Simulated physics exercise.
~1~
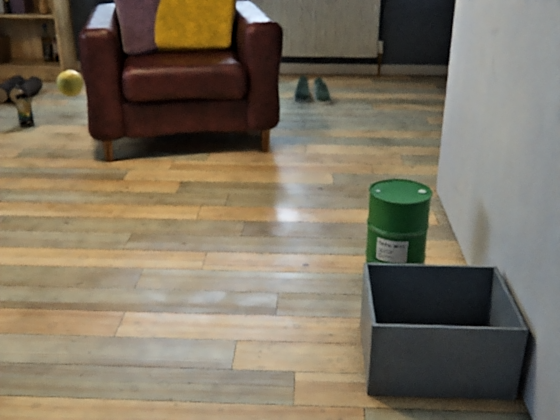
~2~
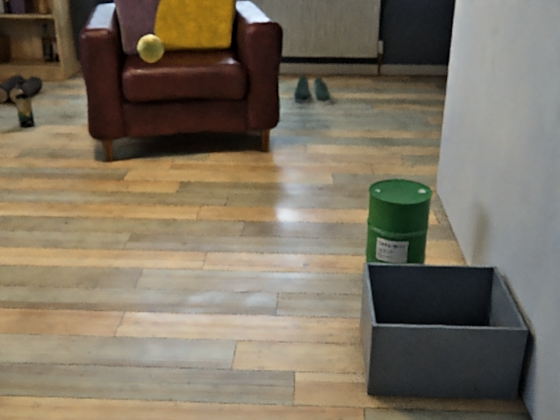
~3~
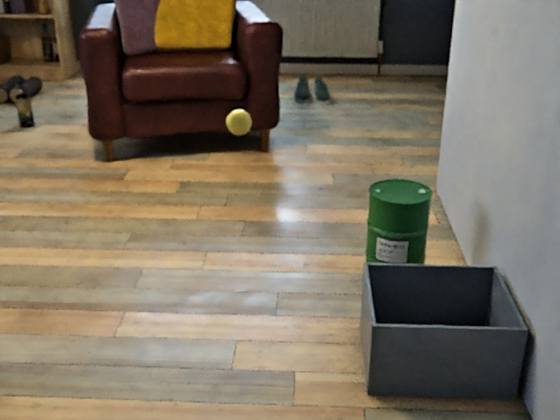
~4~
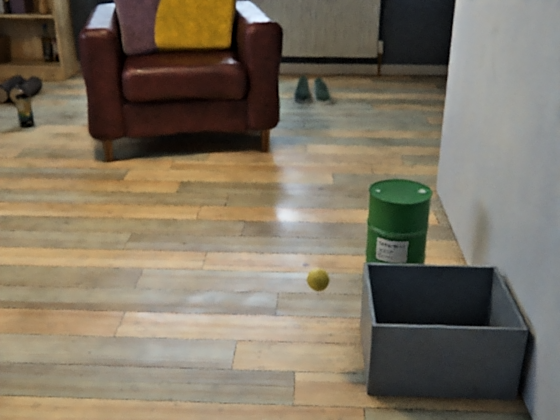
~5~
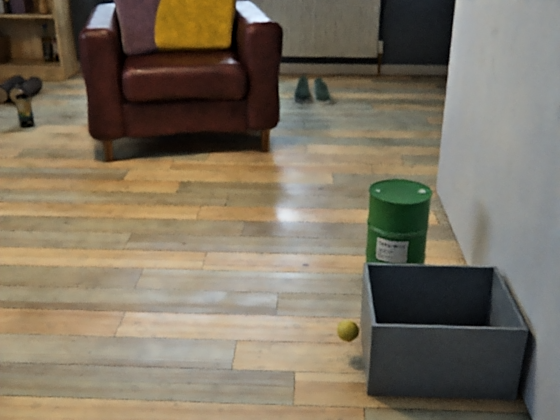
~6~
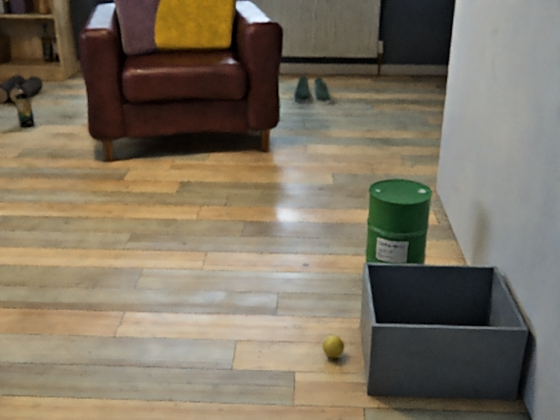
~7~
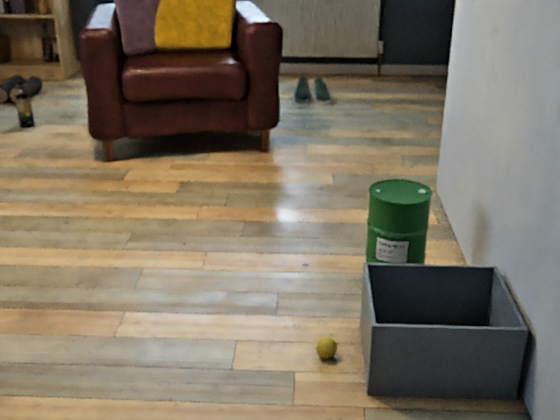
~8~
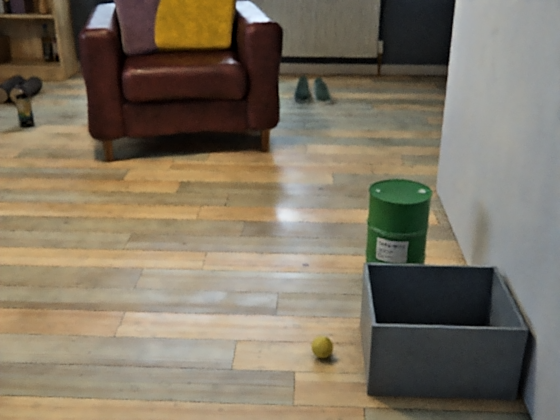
Across a wooden floor, a yellow lemon flying rightward past an armchair, missing an open grey box and settling outside its left side.
